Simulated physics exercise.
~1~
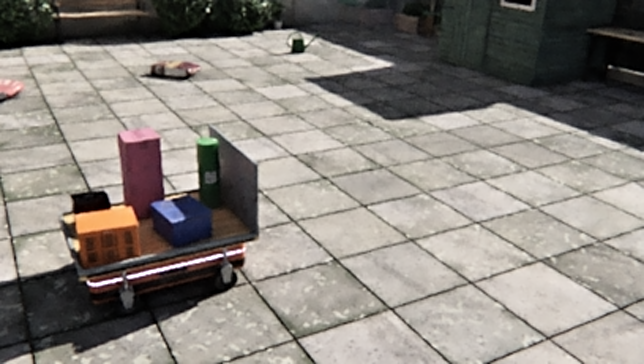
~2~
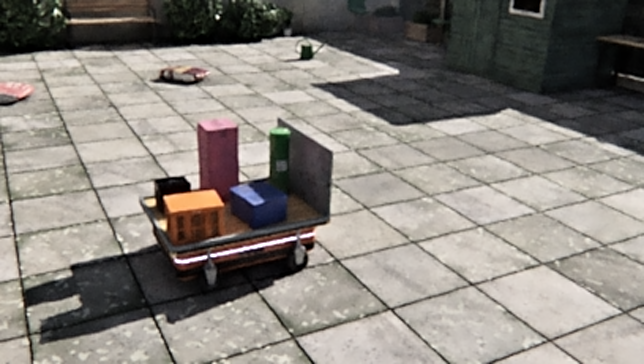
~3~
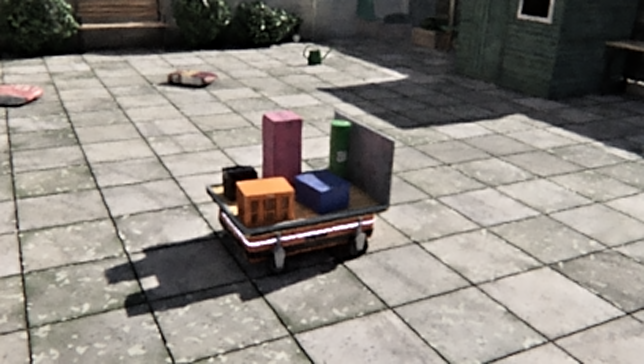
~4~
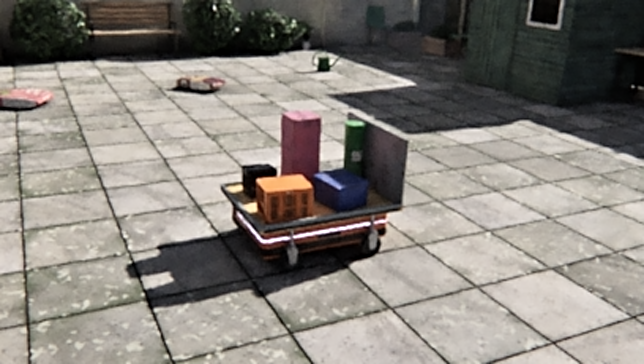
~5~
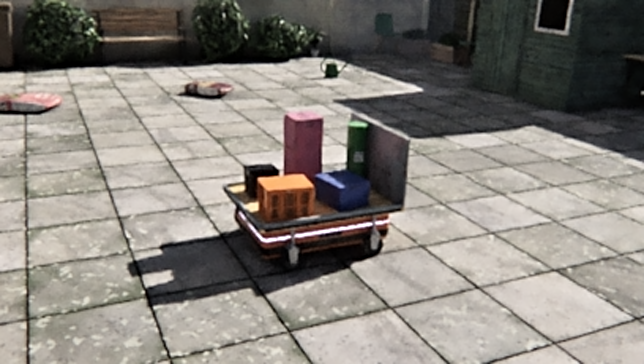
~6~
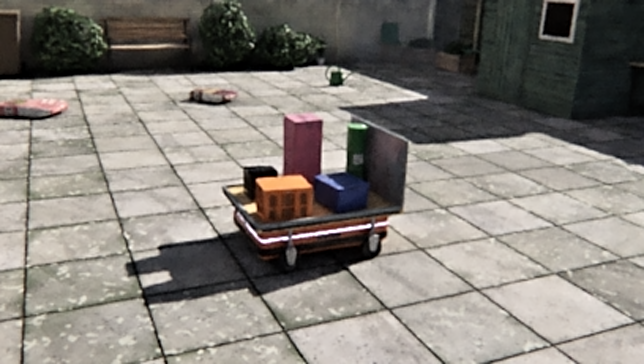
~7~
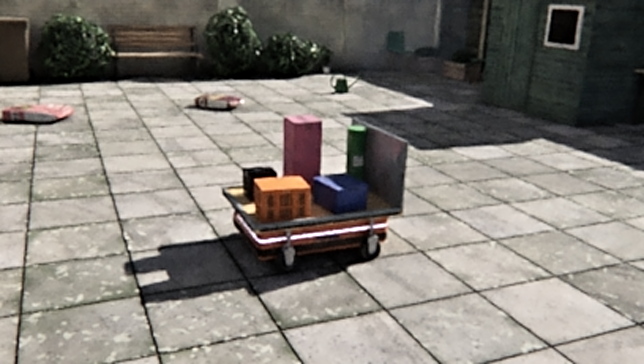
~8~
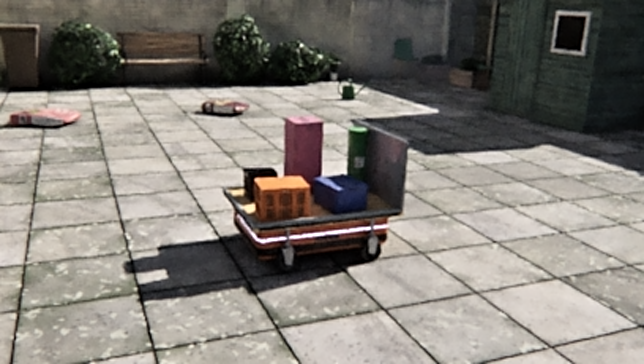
Robot cart carrying a pink box, green canister, blue tote, orange crate and black parcel rolling right across paving, then stopping, load upright.
